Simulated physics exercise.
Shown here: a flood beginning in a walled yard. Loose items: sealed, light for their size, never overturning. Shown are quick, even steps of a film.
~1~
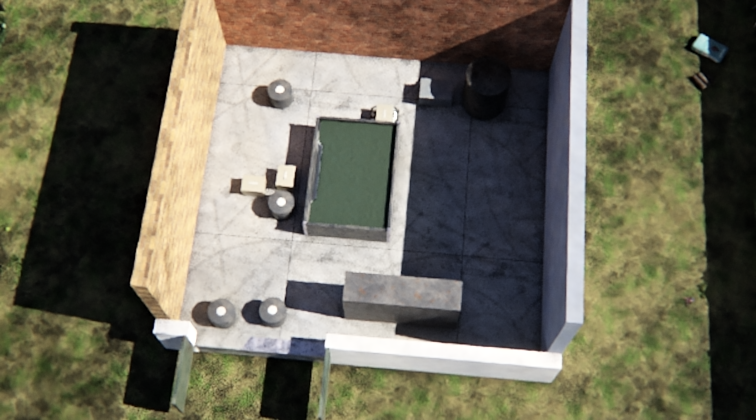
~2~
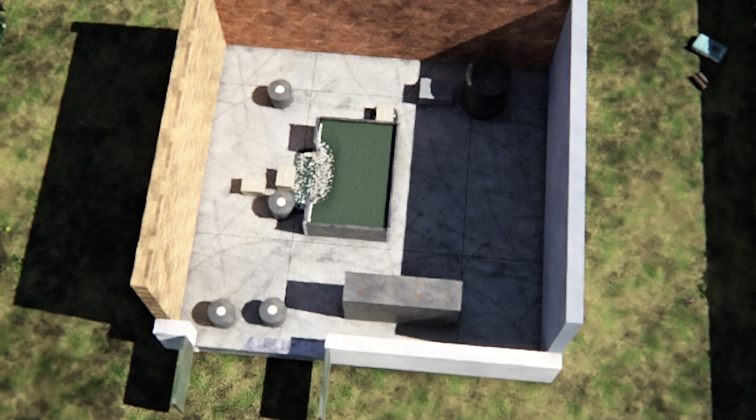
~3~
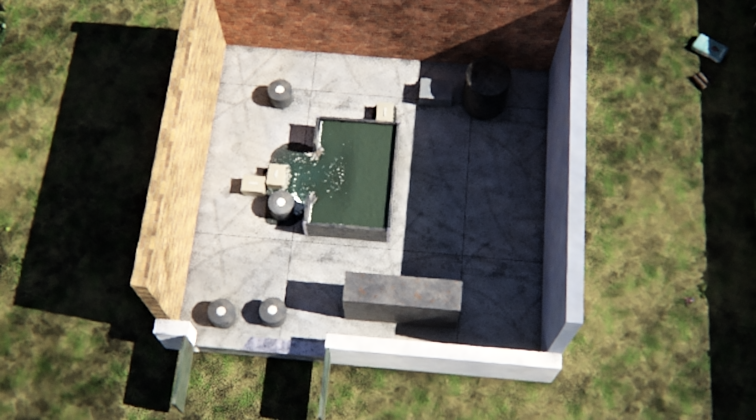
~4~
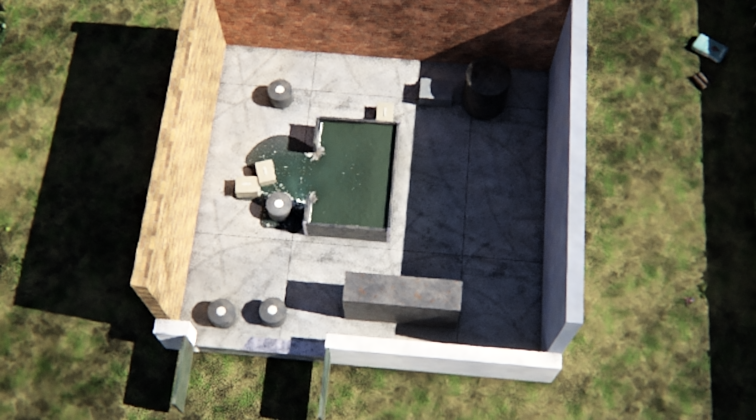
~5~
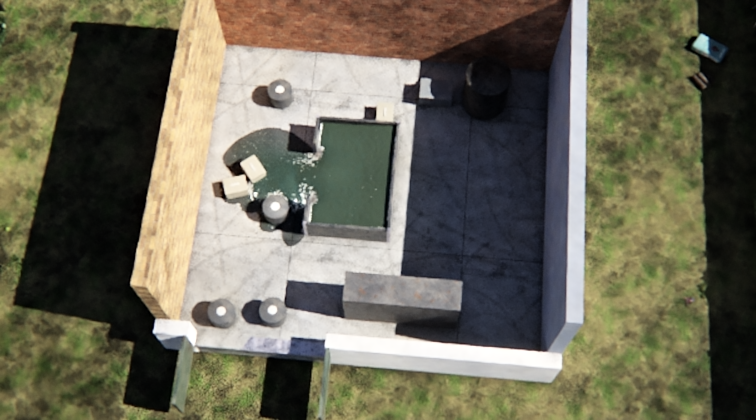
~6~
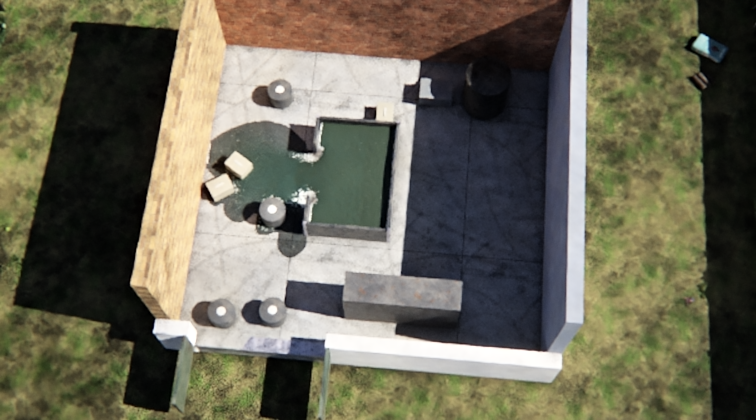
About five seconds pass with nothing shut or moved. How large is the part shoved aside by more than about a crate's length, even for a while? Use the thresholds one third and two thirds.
I'd put it between one third and two thirds.
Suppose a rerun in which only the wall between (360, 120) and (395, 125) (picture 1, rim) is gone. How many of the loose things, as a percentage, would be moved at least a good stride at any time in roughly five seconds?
Around 10 in a hundred.
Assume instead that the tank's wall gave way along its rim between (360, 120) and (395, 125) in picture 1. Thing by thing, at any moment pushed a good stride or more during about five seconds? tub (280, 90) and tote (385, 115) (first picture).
The first: Stayed short; the second: Cleared that distance.
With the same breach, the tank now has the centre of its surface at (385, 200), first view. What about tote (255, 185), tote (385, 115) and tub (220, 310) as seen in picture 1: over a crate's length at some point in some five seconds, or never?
Item one travelled far enough, item two not displaced far, item three travelled far enough.
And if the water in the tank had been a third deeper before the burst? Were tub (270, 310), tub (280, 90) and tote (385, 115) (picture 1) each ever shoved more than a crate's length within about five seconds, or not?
Object 1: Stayed below the mark. Object 2: Stayed below the mark. Object 3: Passed the mark.
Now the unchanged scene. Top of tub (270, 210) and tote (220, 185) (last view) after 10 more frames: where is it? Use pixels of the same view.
Estimate: First at (261, 234), second at (210, 240), approximately.
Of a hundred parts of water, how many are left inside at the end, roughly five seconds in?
I'd put it near 90 per cent.
A moment on, 2 of 8 are well off their spots; 1 afloat.
Next, 3 of 8 are well off their spots; 2 afloat.
Later, 3 of 8 are well off their spots; 1 afloat.
In the end, 4 of 8 are well off their spots, and 4 have been at some point; 2 afloat.
